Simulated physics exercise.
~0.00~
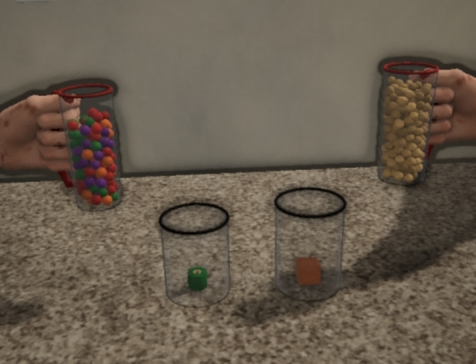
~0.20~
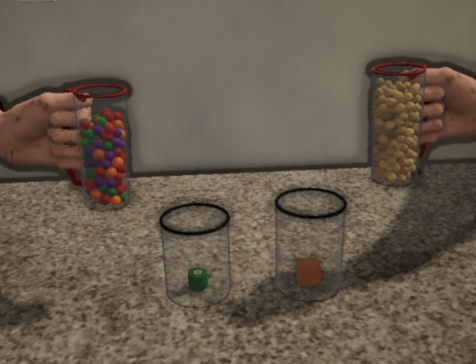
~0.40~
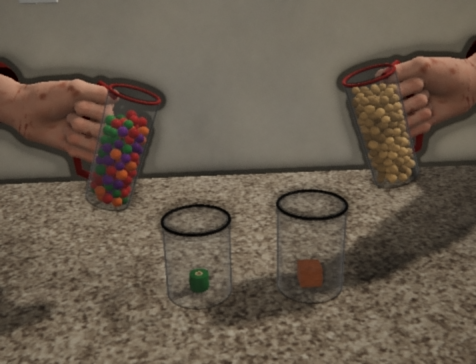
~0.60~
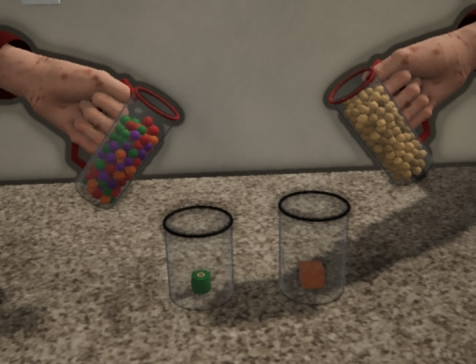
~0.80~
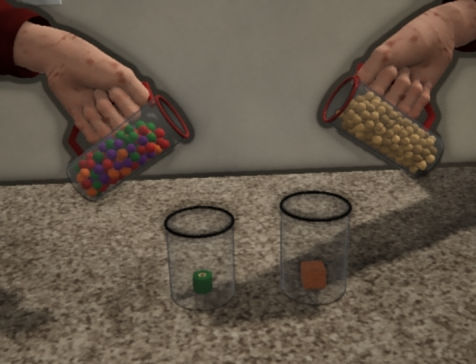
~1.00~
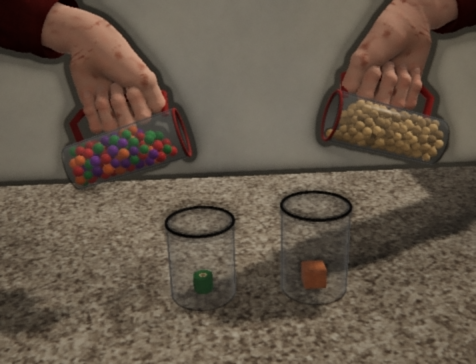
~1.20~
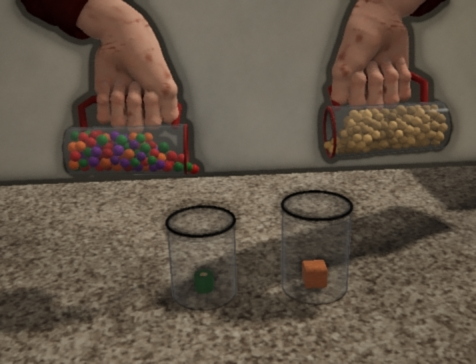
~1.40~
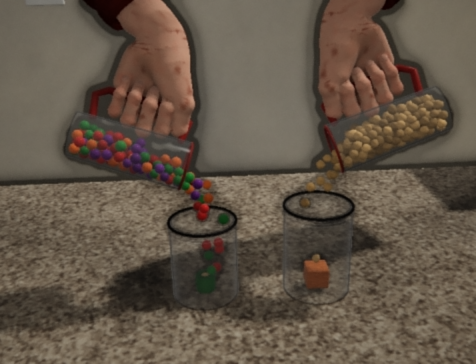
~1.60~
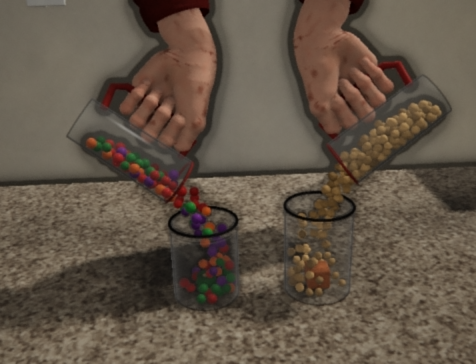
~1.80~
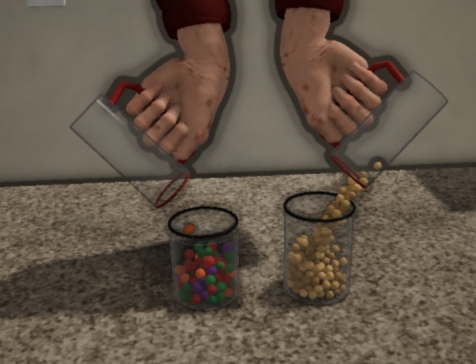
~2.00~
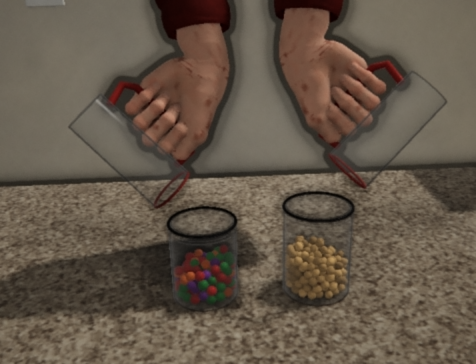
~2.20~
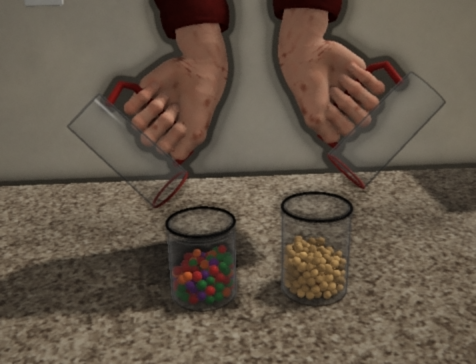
Two hands with dark red sleeves hold clear, red-rimmed cups above a speckled stone-like surface before a plain grey wall, seen from the front and slightly above. The left cup holds multicoloured balls and the right one pale tan pieces, while below stand two black-rimmed clear jars, the left containing a small green object and the right an orange block. The hands bring the cups inward and tip them onto their sides. Both loads then pour into the jars, burying the objects. The cups end empty and tilted mouth-down, with each jar about half full.
